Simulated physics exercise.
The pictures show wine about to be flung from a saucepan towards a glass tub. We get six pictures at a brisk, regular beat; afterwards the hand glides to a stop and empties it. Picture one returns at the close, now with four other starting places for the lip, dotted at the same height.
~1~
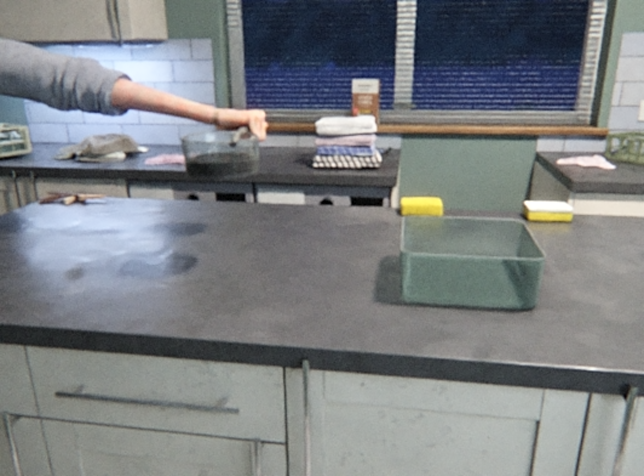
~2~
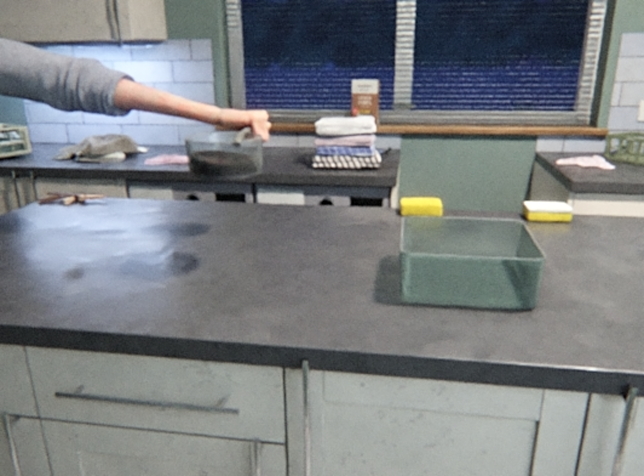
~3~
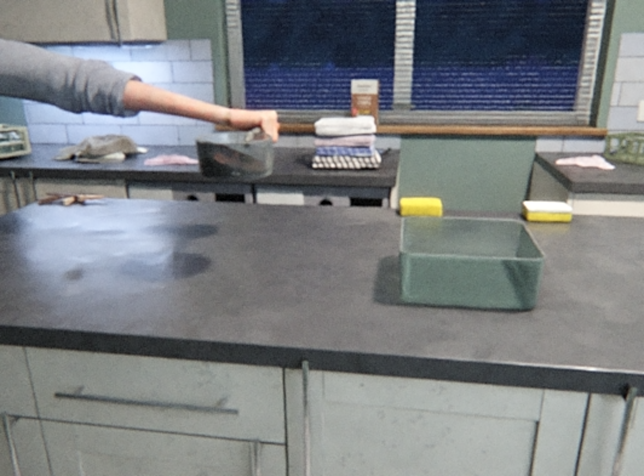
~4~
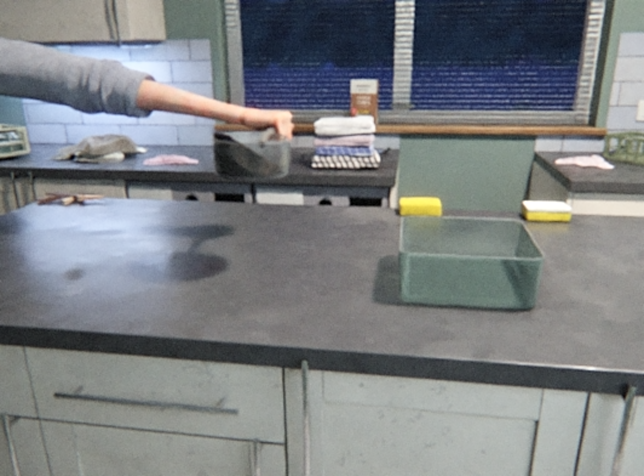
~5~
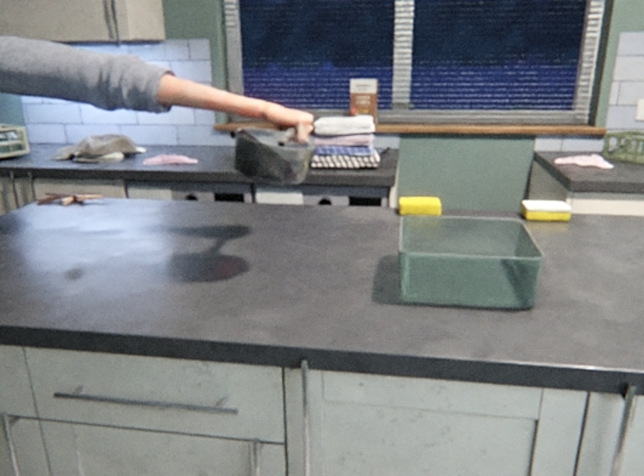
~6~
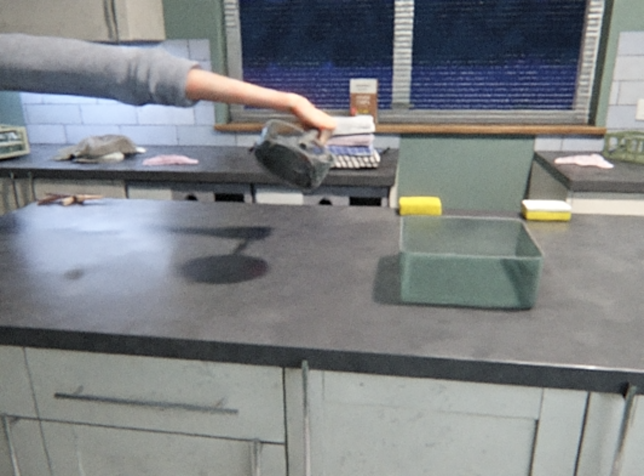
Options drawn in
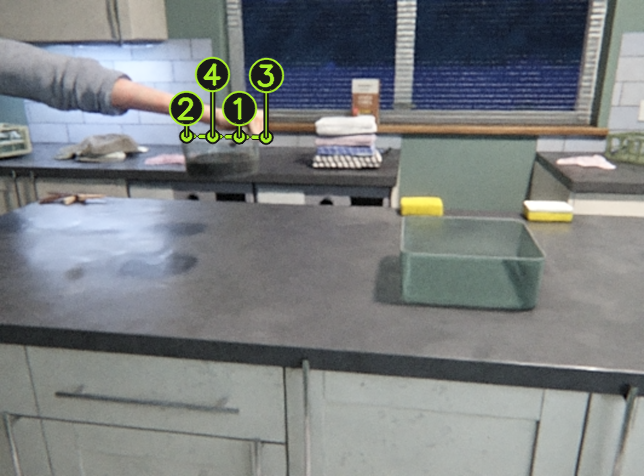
The video shows a hand holding a dark see-through container above a grey kitchen counter, moving it rightward and gradually tilting it toward the right, while a rectangular glass tub stays still near two yellow sponges.
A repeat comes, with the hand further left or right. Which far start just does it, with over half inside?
That is place 1.
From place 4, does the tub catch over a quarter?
Yes, it does.
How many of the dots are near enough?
Two of them.
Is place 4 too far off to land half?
Yes, that goes wrong.
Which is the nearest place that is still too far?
The answer is 4.
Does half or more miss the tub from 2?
Yes, it does.
On the marked copy, 1 at (239, 136); 2 at (186, 136); 3 at (266, 137); 4 at (212, 136).
With 1, about 64 % lands in the tub, 28 % falls short and 7 % goes beside or beyond.
With 2, about 14 % lands in the tub, 82 % falls short and 4 % goes beside or beyond.
With 3, about 79 % lands in the tub, 14 % falls short and 7 % goes beside or beyond.
With 4, about 32 % lands in the tub, 60 % falls short and 8 % goes beside or beyond.
